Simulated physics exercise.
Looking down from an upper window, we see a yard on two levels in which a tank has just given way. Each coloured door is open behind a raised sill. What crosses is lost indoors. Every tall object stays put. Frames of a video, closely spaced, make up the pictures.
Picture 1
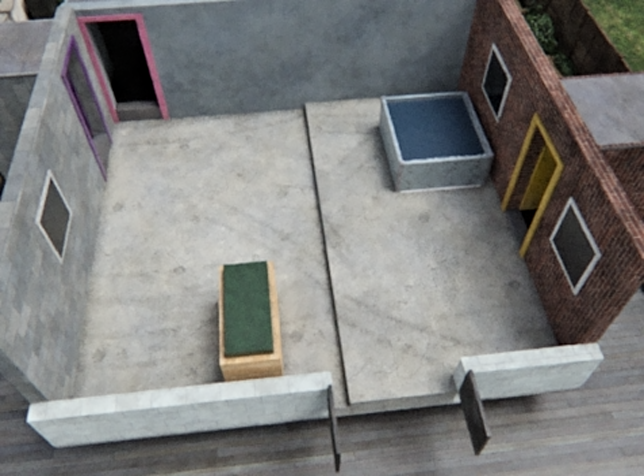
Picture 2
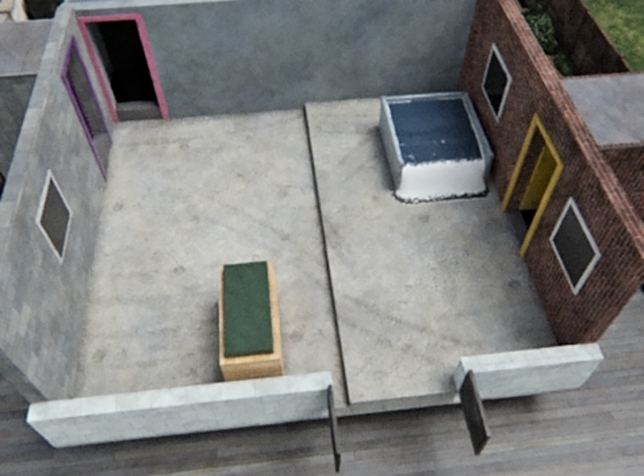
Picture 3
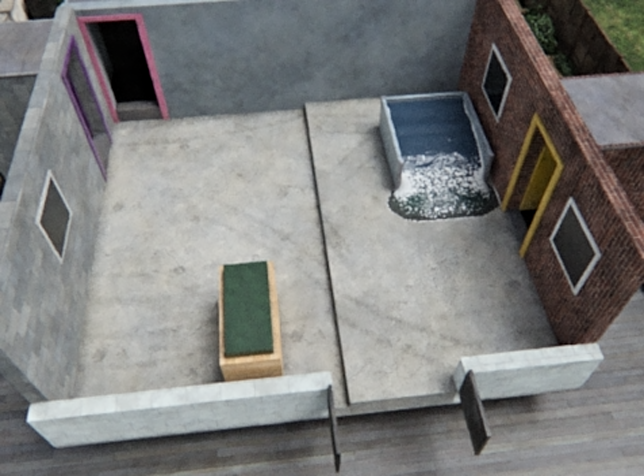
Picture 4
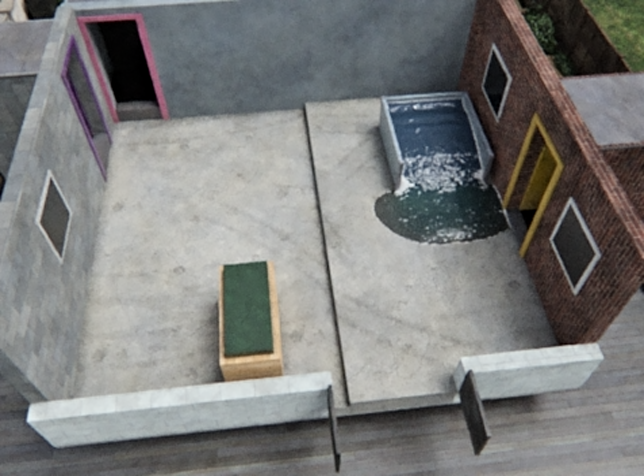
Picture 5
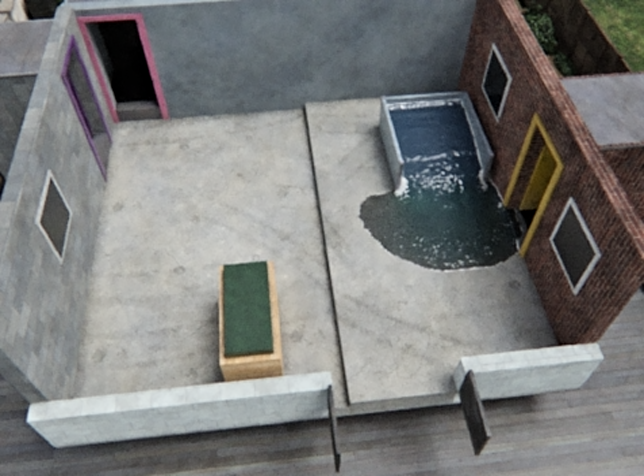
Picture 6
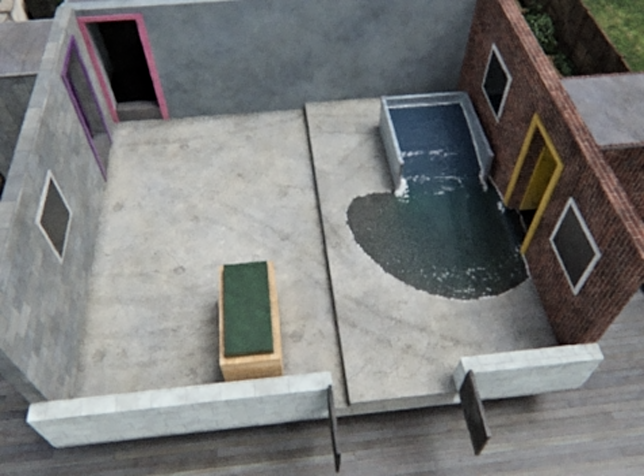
Water bursting through the front of an open tank and spreading across the yard's right-hand level, past the open yellow doorway.
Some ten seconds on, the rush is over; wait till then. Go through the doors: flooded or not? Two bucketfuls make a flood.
As I see it, yellow door: Surpasses it, purple door: Never surpasses it, pink door: Never surpasses it.
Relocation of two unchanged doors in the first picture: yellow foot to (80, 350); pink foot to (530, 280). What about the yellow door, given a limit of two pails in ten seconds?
As I see it, the yellow door stays within limit.
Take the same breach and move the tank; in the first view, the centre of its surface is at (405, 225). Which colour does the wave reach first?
My pick is the door marked yellow.
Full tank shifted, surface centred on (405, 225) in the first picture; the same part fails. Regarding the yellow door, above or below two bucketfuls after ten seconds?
So the yellow door never reaches the line, if you ask me.
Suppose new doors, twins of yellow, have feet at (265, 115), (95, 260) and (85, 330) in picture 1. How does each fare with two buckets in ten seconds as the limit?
The first misses the line, the next misses the line, the last misses the line.
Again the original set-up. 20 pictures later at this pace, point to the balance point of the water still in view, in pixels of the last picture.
Close to (434, 278).
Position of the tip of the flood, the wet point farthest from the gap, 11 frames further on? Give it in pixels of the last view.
I reckon the front has reached (312, 395) by then.
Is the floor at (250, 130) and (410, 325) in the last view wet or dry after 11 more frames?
Untouched, then submerged.
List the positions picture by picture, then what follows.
Still water in the open tank at (435, 129), in the first frame.
The front is at (396, 193), out from the gap at (442, 179), in the second frame.
The front is at (497, 197), out from the gap at (442, 180), in the third frame.
The front is at (507, 223), out from the gap at (441, 180), in the fourth frame.
The front is at (437, 266), out from the gap at (441, 181), in the fifth frame.
The front is at (460, 296), out from the gap at (441, 181), in the sixth frame.
A moment on, water covers 25 % of the floor; the yellow door under two buckets in, the purple door not reached, the pink door not reached.
Next, water covers 30 % of the floor; the yellow door over two buckets in, the purple door not reached, the pink door not reached.
Then, water covers 30 % of the floor; the yellow door over two buckets in, the purple door not reached, the pink door not reached.
Later, water covers 45 % of the floor; the yellow door over two buckets in, the purple door not reached, the pink door not reached.
In the end, water covers 80 % of the floor; the yellow door over two buckets in, the purple door wet at the sill, nothing in, the pink door wet at the sill, nothing in.
